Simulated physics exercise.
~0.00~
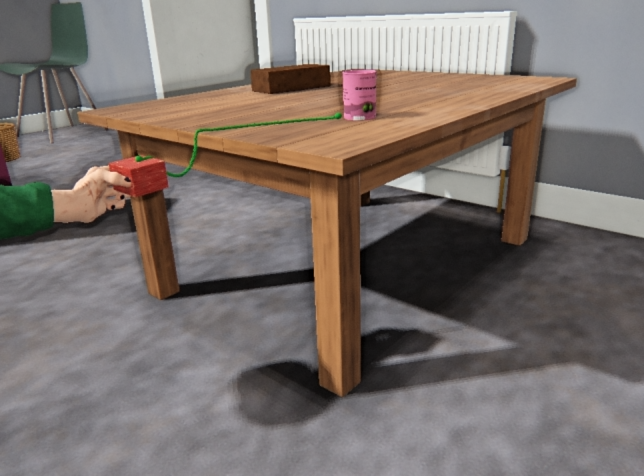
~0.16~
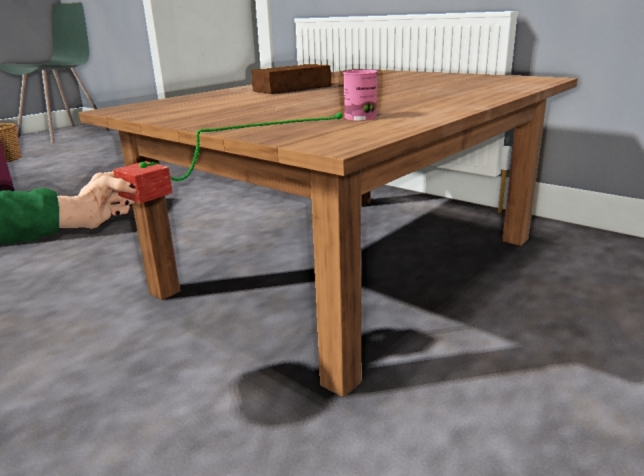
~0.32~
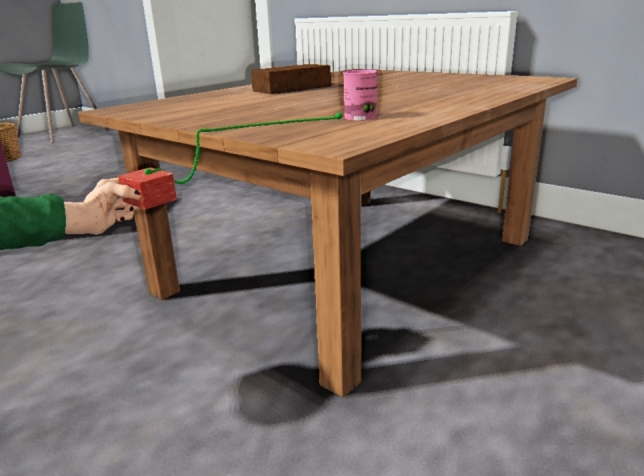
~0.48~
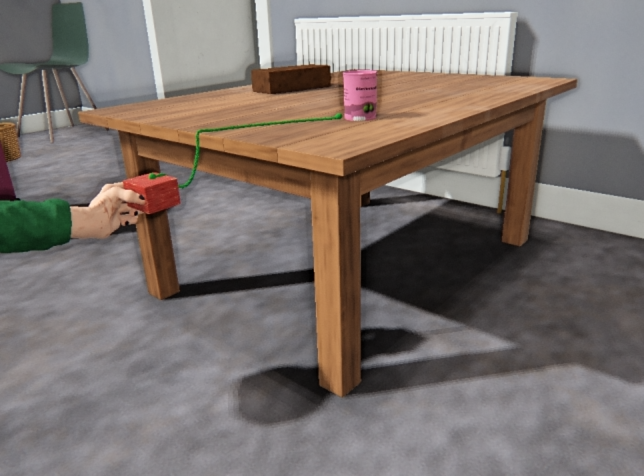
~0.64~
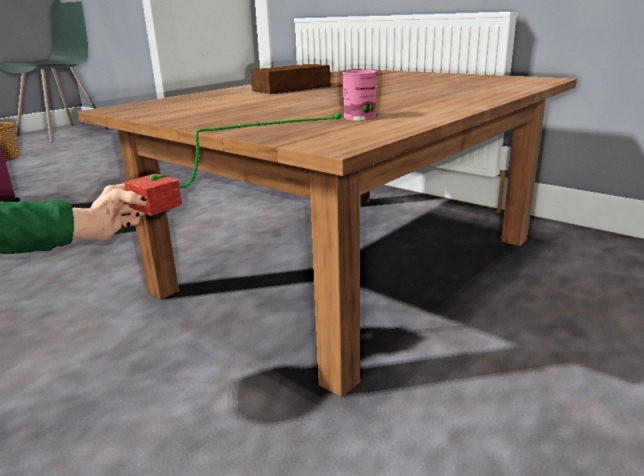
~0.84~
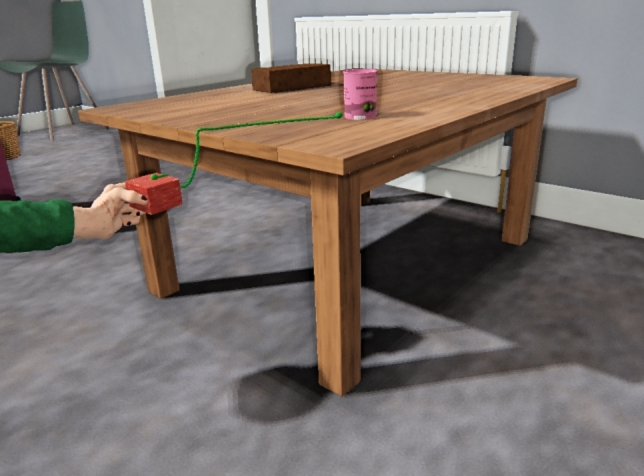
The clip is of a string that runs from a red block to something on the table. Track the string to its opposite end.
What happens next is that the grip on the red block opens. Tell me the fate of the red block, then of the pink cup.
Well, the red block gets all the way down and the pink cup is taken down too by the finish.
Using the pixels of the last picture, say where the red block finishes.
It ends up at (180, 357).
After 1.18 s, block on the floor near (187, 350); brick in place; cup tugged along near (240, 105).
After 1.50 s, block on the floor near (180, 357); brick in place; cup down on the floor.
In the end, block on the floor near (180, 357); brick in place; cup down on the floor. The red block reaches the floor and the pink cup gets pulled over the edge.
